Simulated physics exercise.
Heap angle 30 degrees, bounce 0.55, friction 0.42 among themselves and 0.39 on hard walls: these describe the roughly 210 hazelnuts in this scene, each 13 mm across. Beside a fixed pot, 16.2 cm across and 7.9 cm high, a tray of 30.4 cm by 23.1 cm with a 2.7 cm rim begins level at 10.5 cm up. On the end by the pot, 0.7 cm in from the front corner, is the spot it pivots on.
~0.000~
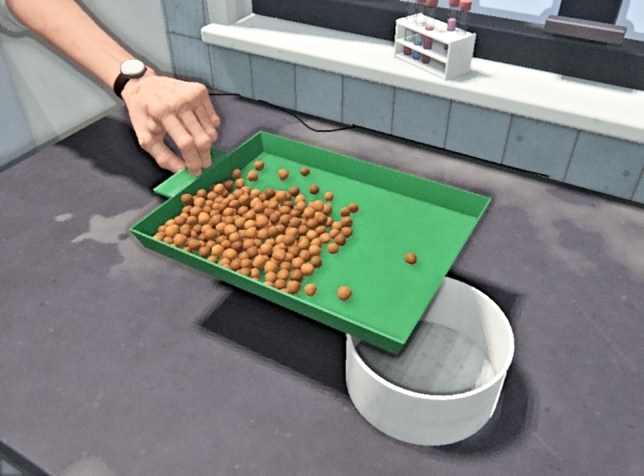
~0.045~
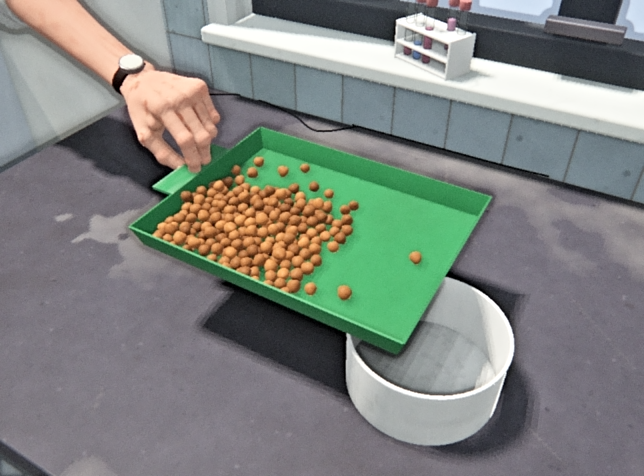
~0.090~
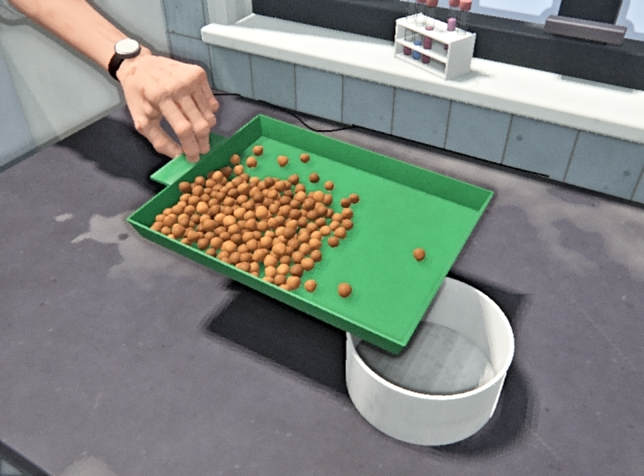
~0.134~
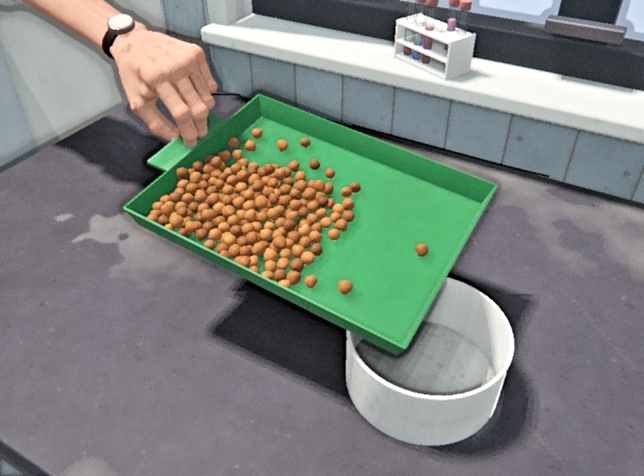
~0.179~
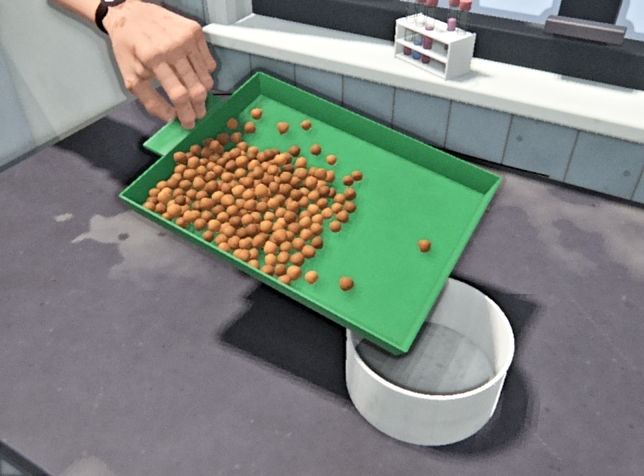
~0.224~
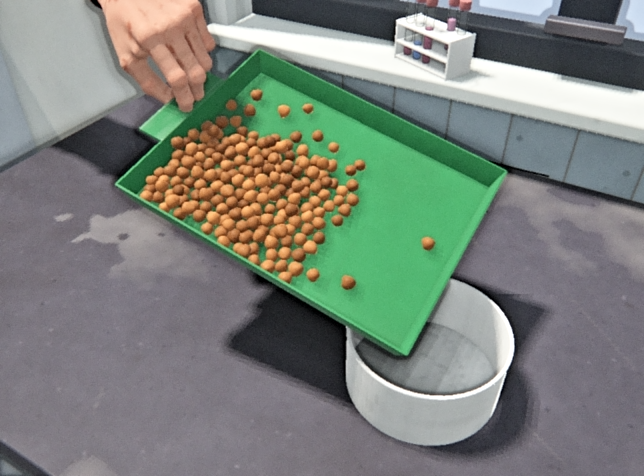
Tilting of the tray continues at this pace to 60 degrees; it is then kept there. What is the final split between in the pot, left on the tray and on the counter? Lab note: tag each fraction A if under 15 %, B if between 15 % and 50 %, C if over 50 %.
Pot = A, left on the tray = B, counter = C.
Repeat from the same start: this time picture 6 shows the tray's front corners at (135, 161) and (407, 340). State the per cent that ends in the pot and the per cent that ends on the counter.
Pot 20; counter 45.
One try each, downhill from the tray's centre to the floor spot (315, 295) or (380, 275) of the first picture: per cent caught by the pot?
First try: About 0 percent; second try: About 10 percent.
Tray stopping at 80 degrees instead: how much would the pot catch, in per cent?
That would be around 0 percent.
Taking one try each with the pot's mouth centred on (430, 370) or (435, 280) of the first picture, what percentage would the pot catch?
Roughly 45 per cent, then 0 per cent.
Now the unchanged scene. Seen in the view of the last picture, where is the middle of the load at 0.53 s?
Approximately (301, 214) in the final picture.
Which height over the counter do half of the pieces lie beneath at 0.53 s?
Some 22 cm above the counter.
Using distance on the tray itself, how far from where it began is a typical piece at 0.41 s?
Displacement on the tray: Roughly 2 cm.
Then, at 0.41 s, tilt 41 degrees; the tray holds 100 %, the pot 0 %.
After 0.53 s, tilt 55 degrees; the tray holds 100 %, the pot 0 %.
Then, at 0.79 s, tilt 60 degrees; the tray holds 60 %, the pot 0 %.
At rest (2.1 s), pot 0 %, tray 30 %, counter 65 %.
